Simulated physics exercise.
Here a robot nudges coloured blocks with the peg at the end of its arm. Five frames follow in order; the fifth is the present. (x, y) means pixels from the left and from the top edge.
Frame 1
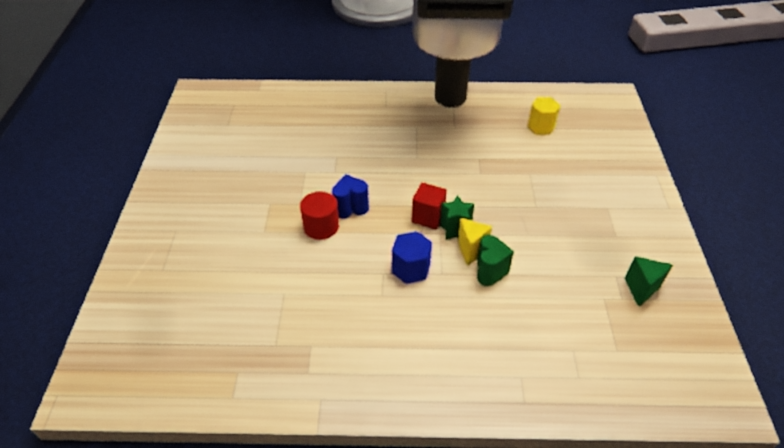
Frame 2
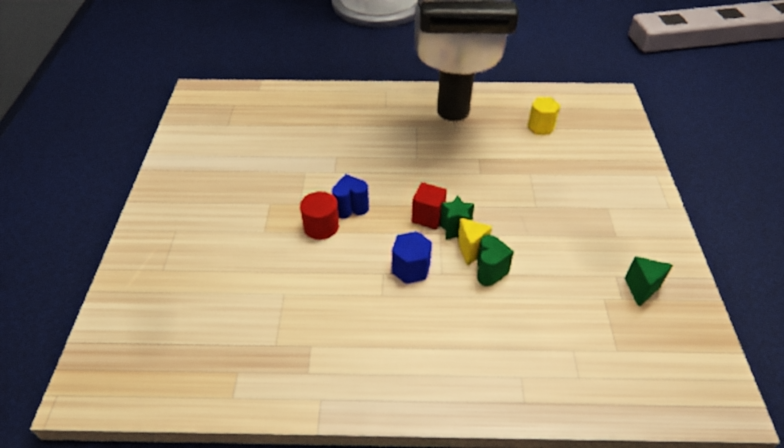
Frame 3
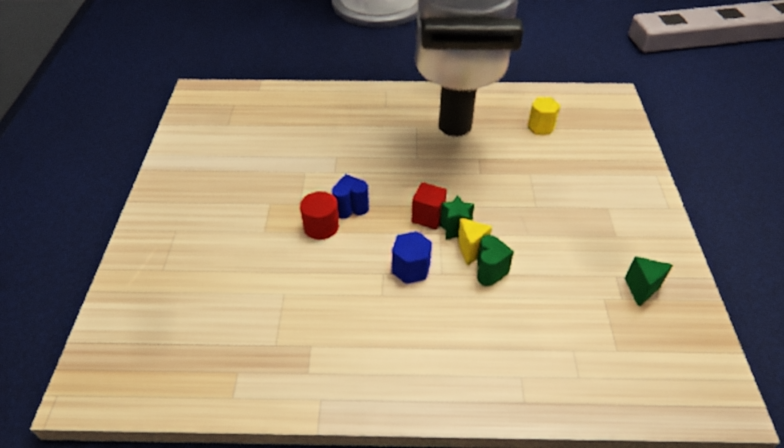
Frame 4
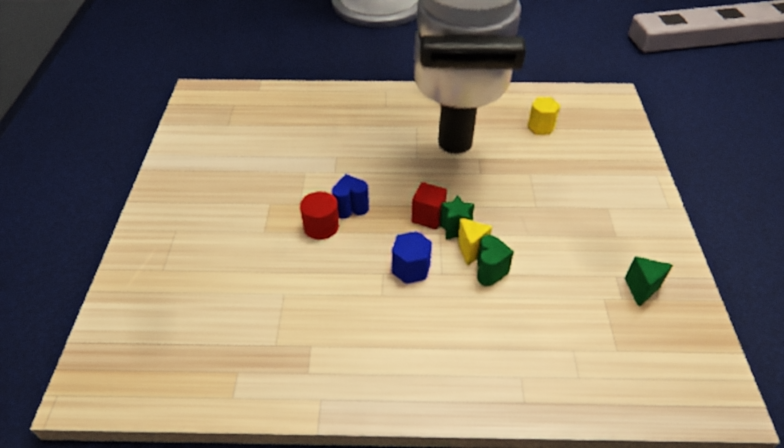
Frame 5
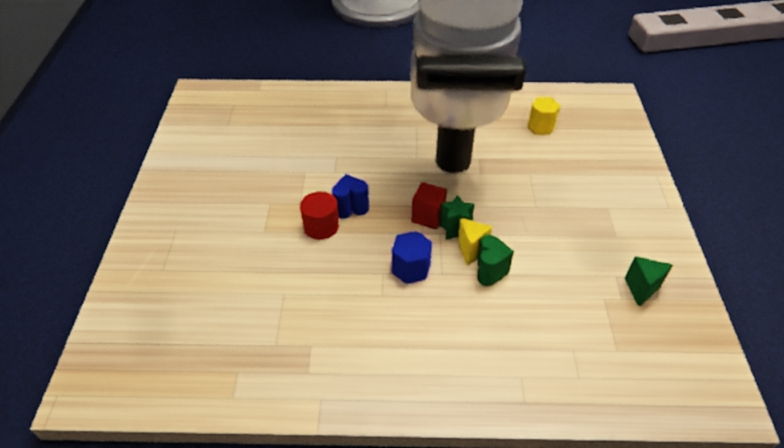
In this clip, a robot arm's dark peg moves steadily from the far edge of a wooden board toward the red square block and green star-shaped block near the middle, while the scattered red, blue, green and yellow blocks stay still.
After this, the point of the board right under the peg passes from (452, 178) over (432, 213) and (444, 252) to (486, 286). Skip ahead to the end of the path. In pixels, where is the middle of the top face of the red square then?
I'd say the red square ends with its top centre at (413, 242).
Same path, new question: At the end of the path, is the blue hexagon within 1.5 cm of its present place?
In short: No.
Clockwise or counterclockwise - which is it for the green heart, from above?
From above, clockwise.
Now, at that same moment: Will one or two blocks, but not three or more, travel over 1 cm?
No.
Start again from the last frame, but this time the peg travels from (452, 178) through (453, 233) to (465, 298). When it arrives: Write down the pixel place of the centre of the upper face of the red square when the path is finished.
The point I'd pick in the picture is (420, 209).
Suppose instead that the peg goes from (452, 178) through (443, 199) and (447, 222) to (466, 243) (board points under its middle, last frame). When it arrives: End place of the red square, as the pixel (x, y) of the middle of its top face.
Its top middle is near (421, 213).
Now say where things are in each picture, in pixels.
The first picture shows lower end of the peg (451, 98), tops of blocks, blue hexagon (412, 246), red square (430, 194), green star-shaped block (458, 207), yellow three-sided block (475, 229), green heart (495, 249).
The second picture shows peg (453, 111), blocks as before.
The third picture shows peg (455, 126), blocks as before.
The fourth picture shows peg (455, 143), blocks as before.
The fifth picture shows peg (453, 162), blue hexagon (412, 246), red square (430, 194), green star-shaped block (458, 207), yellow three-sided block (475, 229), green heart (495, 249).
What follows on the original path. One third of the way, peg (433, 196); red square (417, 212).
Two thirds of the way, peg (447, 236); blue hexagon (403, 273); red square (413, 242), turned 30° clockwise; green star-shaped block (481, 235), turned 45° anticlockwise; yellow three-sided block (508, 244), turned 45° anticlockwise; green heart (523, 265), turned 65° clockwise.
At the end, peg (489, 270); blue hexagon (403, 273); red square (413, 242), turned 30° clockwise; green star-shaped block (509, 243), turned 110° anticlockwise; yellow three-sided block (539, 248), turned 15° anticlockwise; green heart (540, 272), turned 95° clockwise.
